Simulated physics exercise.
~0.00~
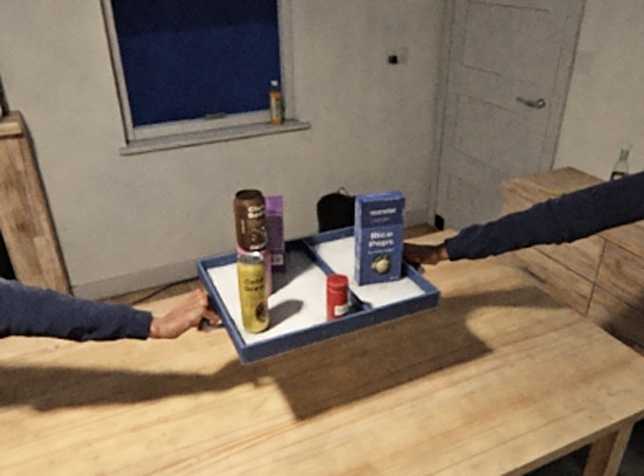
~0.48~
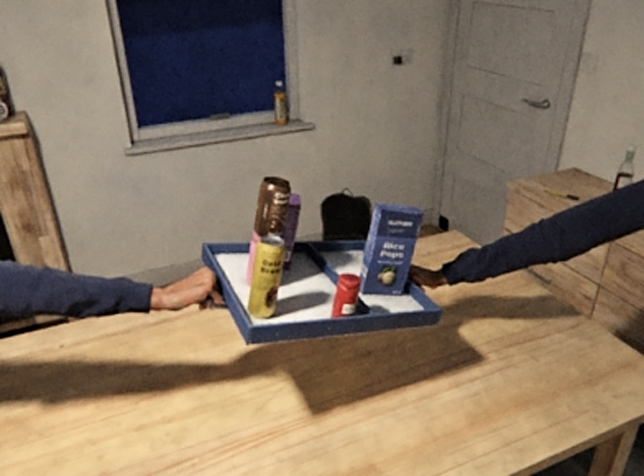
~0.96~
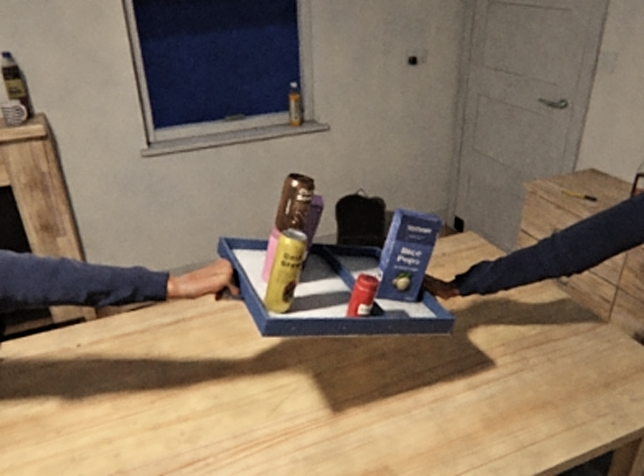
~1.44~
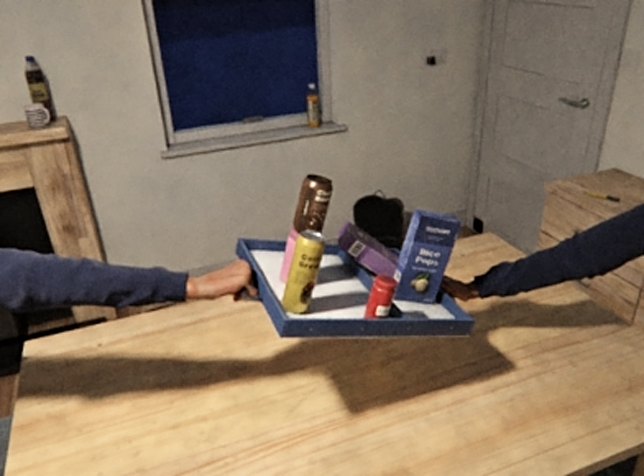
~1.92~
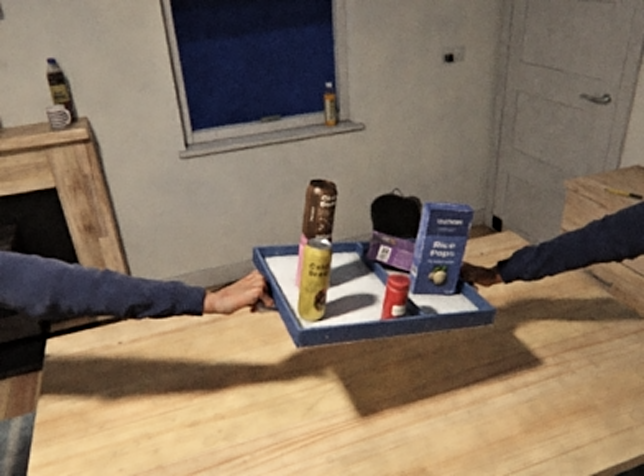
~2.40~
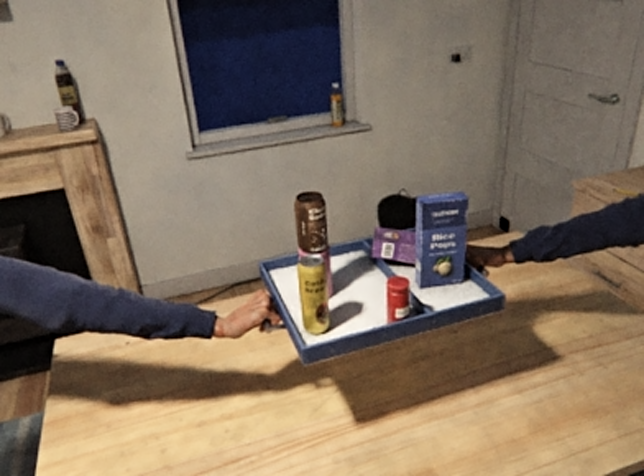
The footage shows two hands holding a blue-rimmed tray of cans, packets and a red shaker above a wooden table, tilting it right edge down until the purple packet topples rightward, then levelling it, with the packet left lying beside the upright blue packet and the others standing.
